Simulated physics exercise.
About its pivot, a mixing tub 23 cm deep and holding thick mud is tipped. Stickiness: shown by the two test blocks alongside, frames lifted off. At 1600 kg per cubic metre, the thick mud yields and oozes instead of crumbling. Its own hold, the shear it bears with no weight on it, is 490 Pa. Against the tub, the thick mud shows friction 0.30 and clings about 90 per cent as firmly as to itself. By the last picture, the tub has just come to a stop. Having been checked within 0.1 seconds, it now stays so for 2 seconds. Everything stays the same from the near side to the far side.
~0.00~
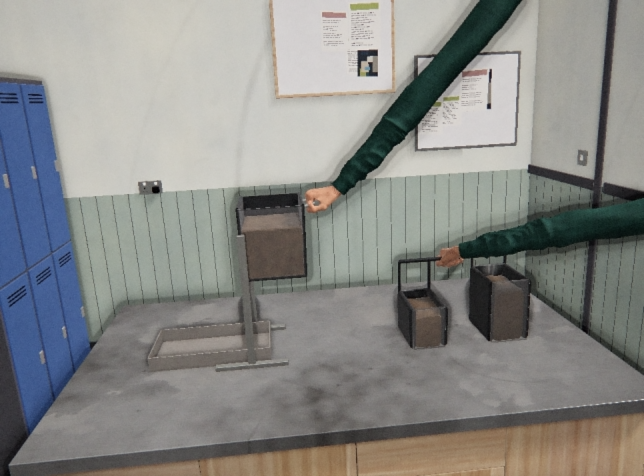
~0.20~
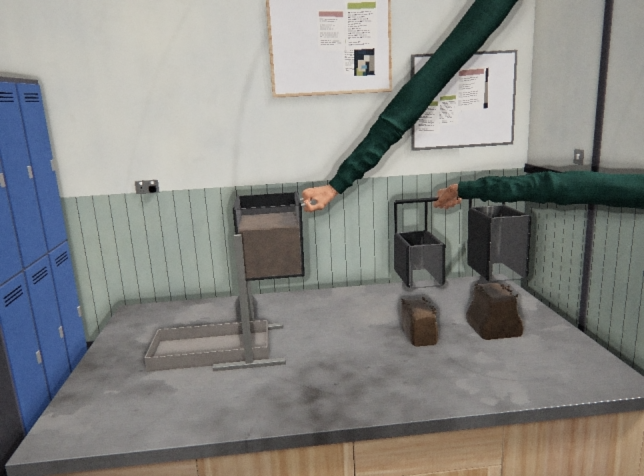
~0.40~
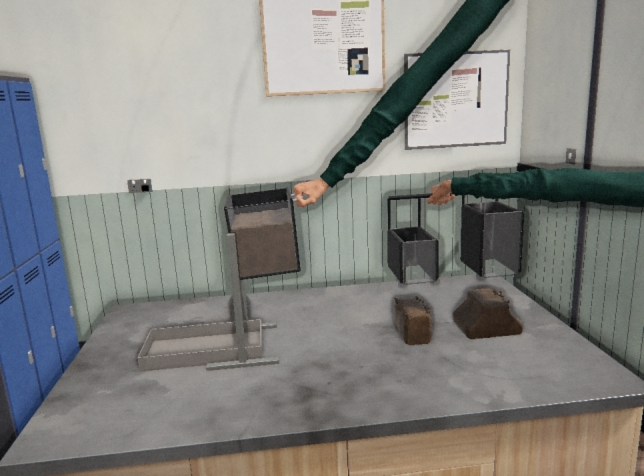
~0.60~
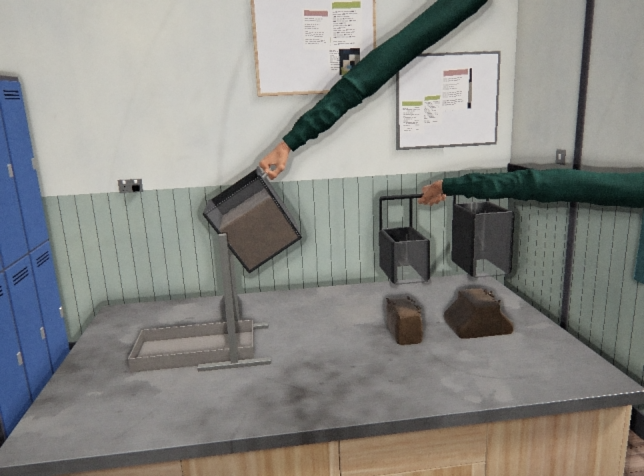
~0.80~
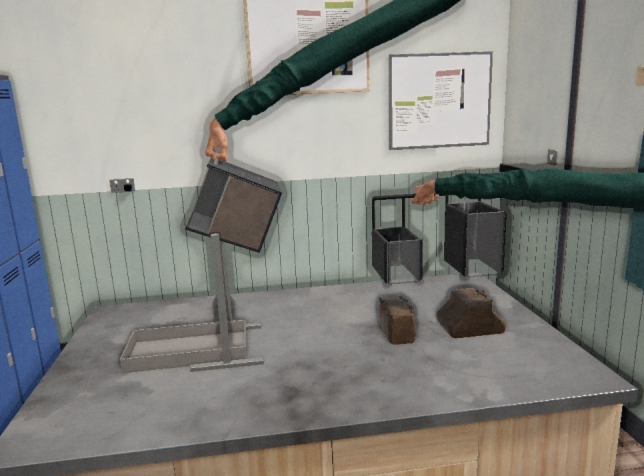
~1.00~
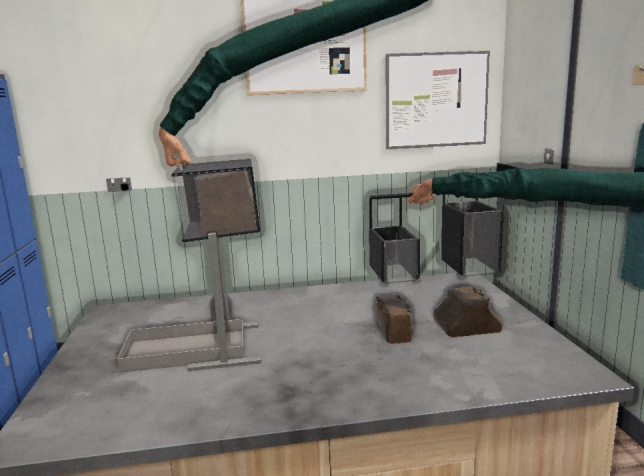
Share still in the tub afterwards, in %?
63 %.
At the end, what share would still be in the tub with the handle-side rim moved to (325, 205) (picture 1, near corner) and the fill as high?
Some 45 percent would still be in the tub at the end.
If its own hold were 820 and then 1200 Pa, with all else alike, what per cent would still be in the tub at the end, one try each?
You'd see 100 percent the first time and 100 percent the second.
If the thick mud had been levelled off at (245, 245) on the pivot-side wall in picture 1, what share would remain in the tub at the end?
About 100 %.
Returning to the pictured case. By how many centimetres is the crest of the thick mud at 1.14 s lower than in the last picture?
About 3 cm.
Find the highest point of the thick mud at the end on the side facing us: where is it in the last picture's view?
Around (238, 203).
After 1.14 s, the tub is at 93 degrees and holds 100 %.
After 1.31 s, the tub is at 93 degrees and holds 80 %.
After 1.48 s, the tub is at 93 degrees and holds 65 %.
After 1.65 s, the tub is at 93 degrees and holds 63 %.
After 3.00 s, the tub is at 93 degrees and holds 63 %.
